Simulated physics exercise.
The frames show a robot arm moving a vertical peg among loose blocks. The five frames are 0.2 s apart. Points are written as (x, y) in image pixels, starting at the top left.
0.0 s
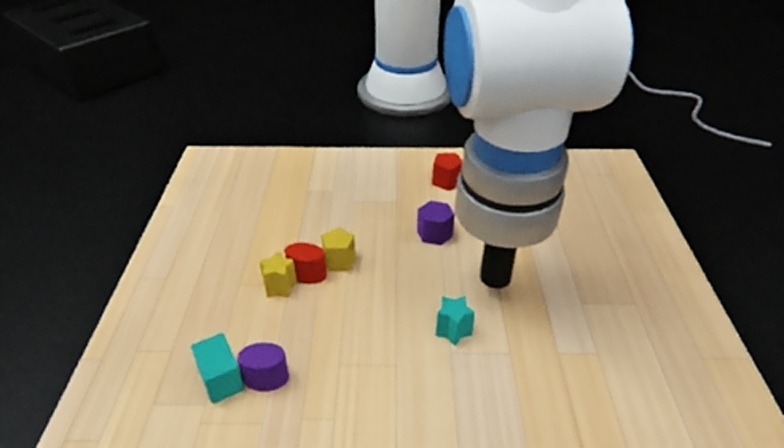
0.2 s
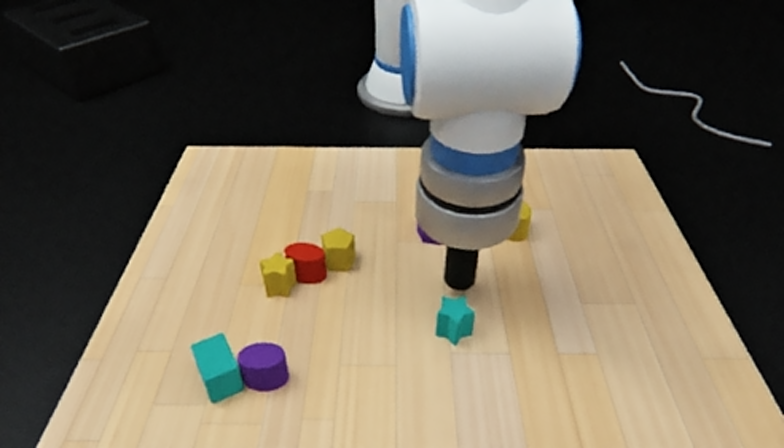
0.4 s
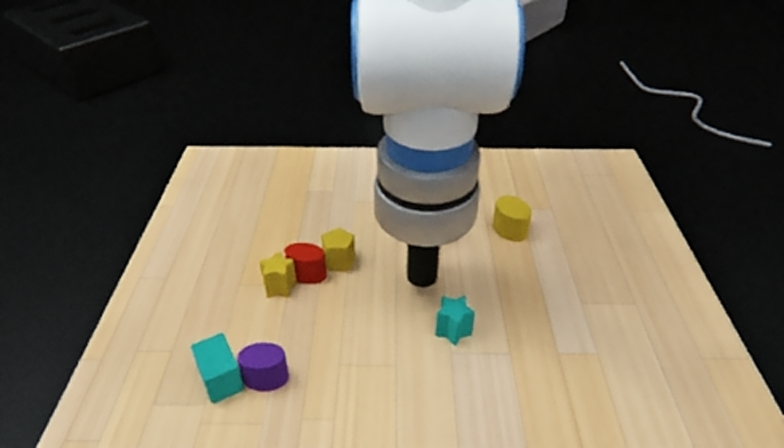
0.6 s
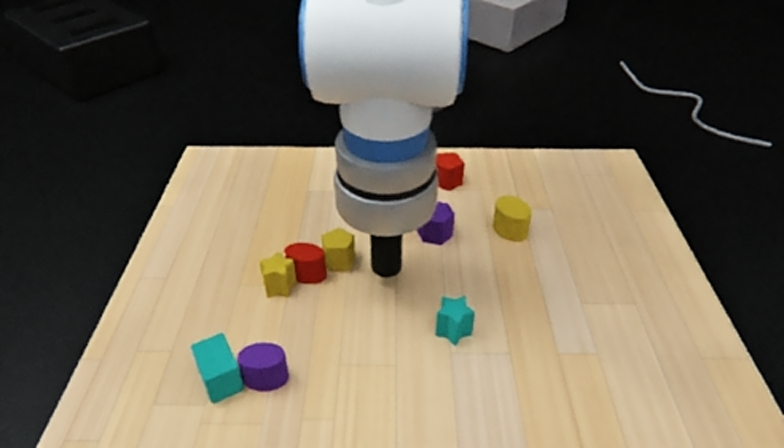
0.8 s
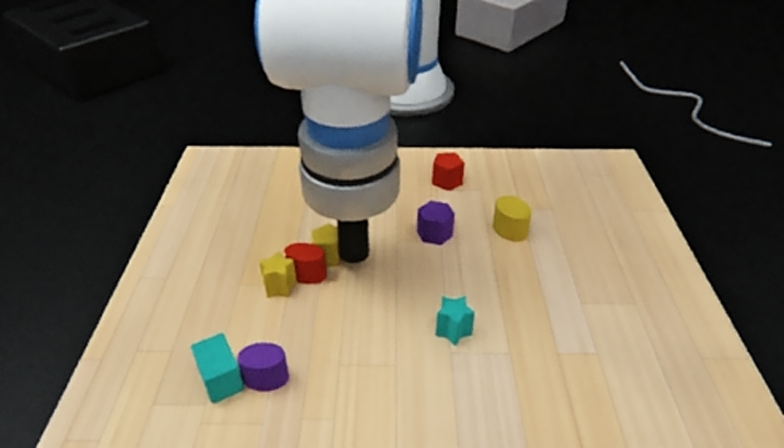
On a light wooden tabletop scattered with colored blocks, a white and blue robot arm moves its black vertical peg leftward past a teal star, then nudges a yellow block slightly left beside a red one.
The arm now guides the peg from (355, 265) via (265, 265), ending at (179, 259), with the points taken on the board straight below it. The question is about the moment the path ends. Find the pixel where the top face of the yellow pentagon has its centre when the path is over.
It will likely be found at (289, 222).
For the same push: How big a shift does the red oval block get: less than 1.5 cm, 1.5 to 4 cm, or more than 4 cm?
I'd go with over 4 cm for this block.
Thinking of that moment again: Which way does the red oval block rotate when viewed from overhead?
From above, it turns counterclockwise.
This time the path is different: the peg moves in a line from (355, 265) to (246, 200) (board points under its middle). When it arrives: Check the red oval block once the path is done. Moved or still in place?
It is not moved.
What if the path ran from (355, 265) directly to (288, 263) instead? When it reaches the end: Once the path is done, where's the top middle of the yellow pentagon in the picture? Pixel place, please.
Top centre: (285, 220).
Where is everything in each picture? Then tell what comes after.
Peg's lower end at (495, 278); yellow star at (276, 263); red oval block at (304, 251); yellow pentagon at (337, 238), in the first frame.
Peg at (459, 279); blocks still, in the second frame.
Peg at (422, 277); blocks still, in the third frame.
Peg at (387, 267); blocks still, in the fourth frame.
Peg at (354, 253); yellow star at (276, 263); red oval block at (304, 251); yellow pentagon at (327, 233), in the fifth frame.
What follows on the original path. One third of the way, peg at (293, 254); yellow star at (254, 274), turned 30° anticlockwise; red oval block at (260, 254), turned 15° anticlockwise; yellow pentagon at (289, 223), turned 65° clockwise.
Two thirds of the way, peg at (232, 253); yellow star at (251, 275), turned 50° anticlockwise; red oval block at (210, 265), turned 80° anticlockwise; yellow pentagon at (289, 222), turned 70° clockwise.
At the end, peg at (175, 247); yellow star at (251, 275), turned 50° anticlockwise; red oval block at (206, 266), turned 90° anticlockwise; yellow pentagon at (289, 222), turned 70° clockwise.
